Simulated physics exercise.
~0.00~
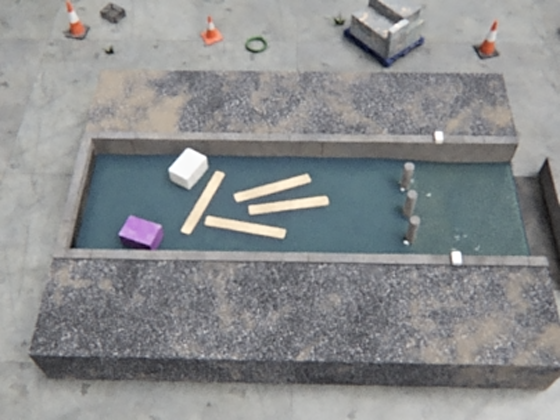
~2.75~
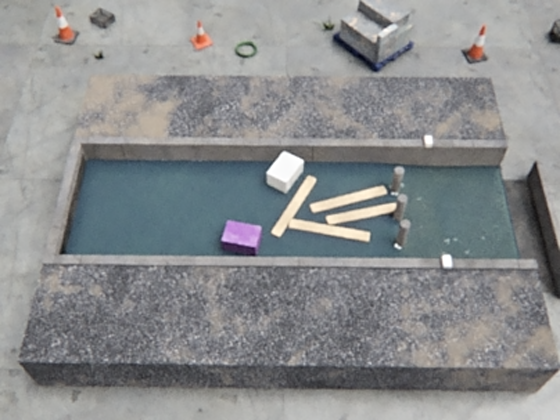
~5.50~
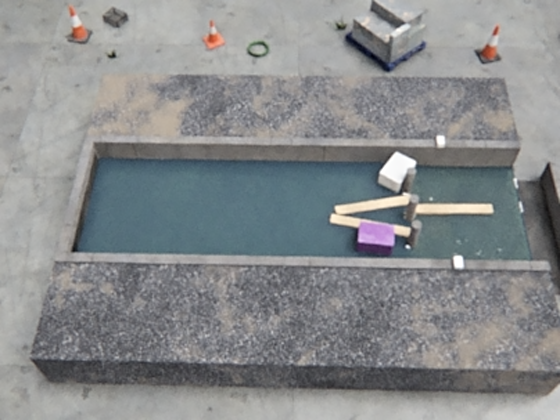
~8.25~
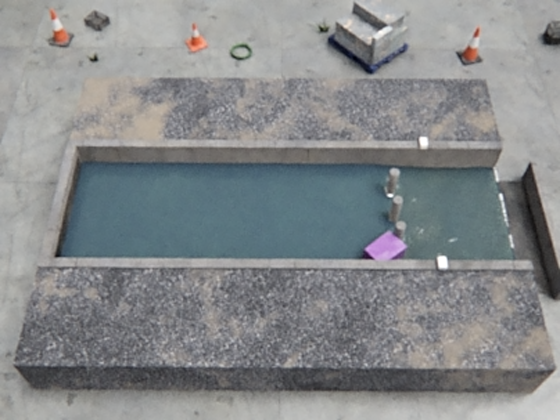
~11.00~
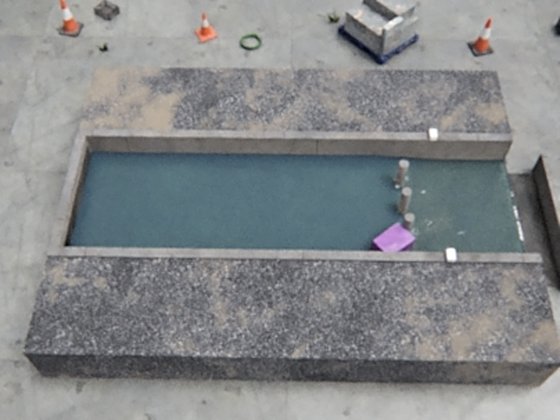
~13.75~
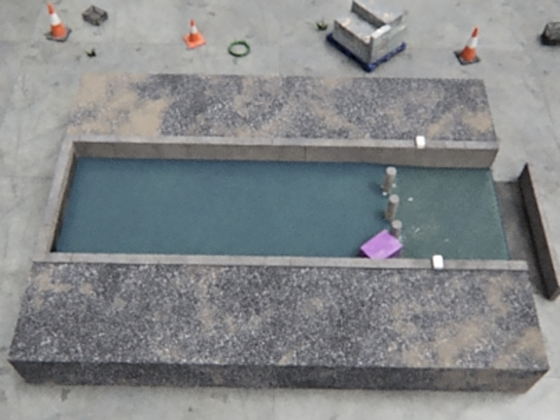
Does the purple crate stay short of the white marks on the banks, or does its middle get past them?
It stays short of the white marks. The purple crate drifts right as far as the posts and is still beside them at the end.
